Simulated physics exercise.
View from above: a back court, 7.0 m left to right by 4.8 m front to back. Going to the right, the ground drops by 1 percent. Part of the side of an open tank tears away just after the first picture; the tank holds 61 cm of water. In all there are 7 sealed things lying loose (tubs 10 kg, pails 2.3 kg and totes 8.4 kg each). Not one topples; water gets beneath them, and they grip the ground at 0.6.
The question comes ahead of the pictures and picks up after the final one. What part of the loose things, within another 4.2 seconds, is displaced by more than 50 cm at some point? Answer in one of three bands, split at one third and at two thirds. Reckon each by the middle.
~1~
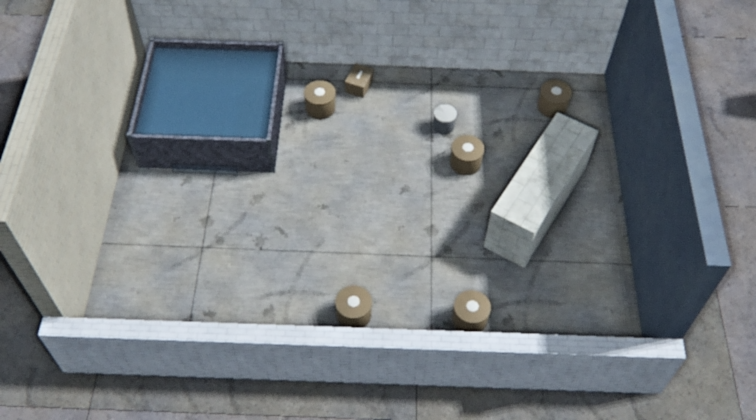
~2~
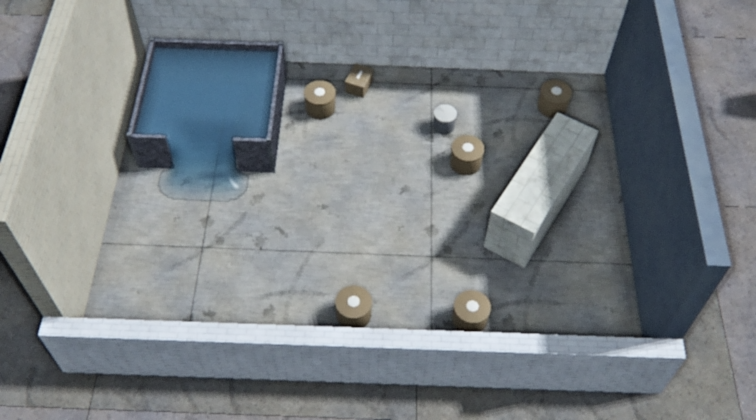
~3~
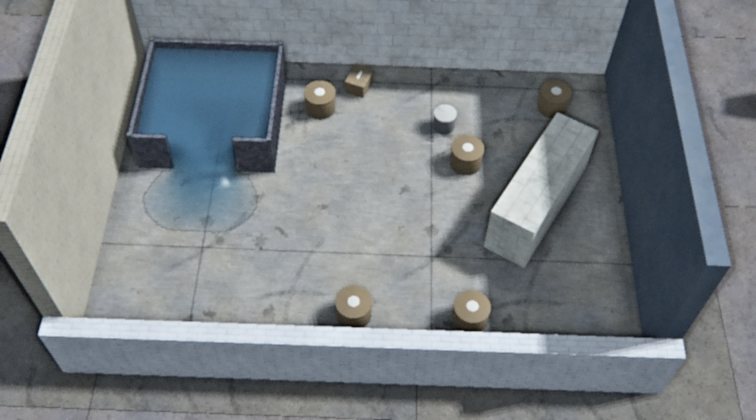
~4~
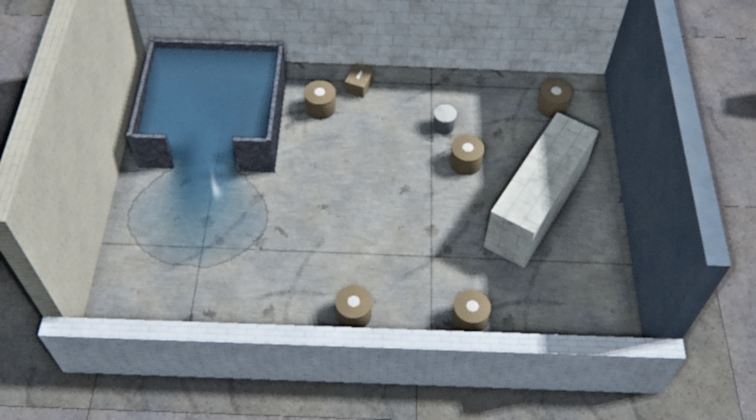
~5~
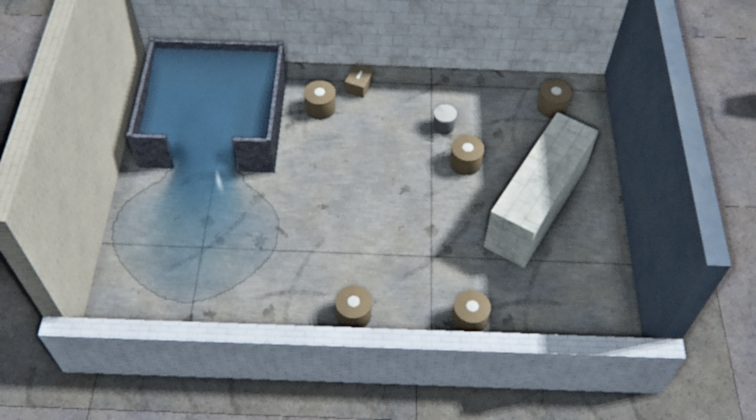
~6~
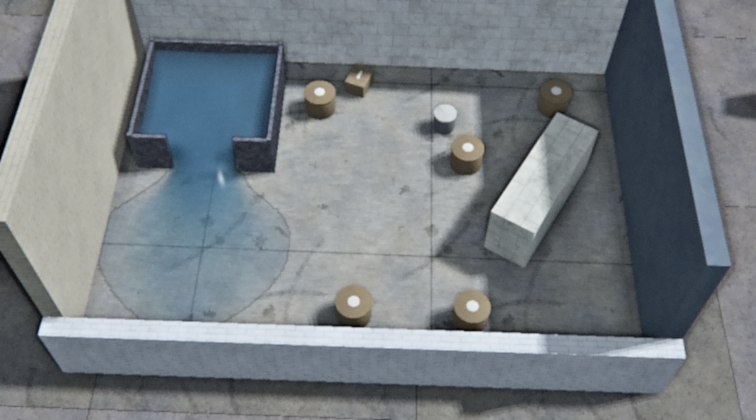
Under a third.
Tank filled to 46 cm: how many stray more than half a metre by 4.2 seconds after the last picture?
You'd get 2 in that case.
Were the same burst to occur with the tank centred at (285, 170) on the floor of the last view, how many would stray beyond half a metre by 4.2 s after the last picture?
The count would be 2.
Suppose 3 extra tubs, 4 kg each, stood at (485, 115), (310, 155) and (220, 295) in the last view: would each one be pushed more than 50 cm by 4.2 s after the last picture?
In turn: Short of it, under, past it.
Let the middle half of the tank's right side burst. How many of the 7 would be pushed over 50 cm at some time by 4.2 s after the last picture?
Then the count would be 5.
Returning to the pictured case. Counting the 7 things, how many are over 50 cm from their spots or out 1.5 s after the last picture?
0 of them.
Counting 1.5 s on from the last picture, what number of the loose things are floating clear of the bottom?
0 of them.
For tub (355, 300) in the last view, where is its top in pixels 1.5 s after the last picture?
Estimated pixel: Around (380, 293).
Then, 0.4 s after the last picture 0 of 7 are over 50 cm from their spots; 0 afloat.
Then, 1.5 s after the last picture 0 of 7 are over 50 cm from their spots; 0 afloat.
Then, 2.8 s after the last picture 2 of 7 are over 50 cm from their spots; 1 afloat.
Then, 4.2 s after the last picture 2 of 7 are over 50 cm from their spots, and 2 have been at some point; 1 afloat.
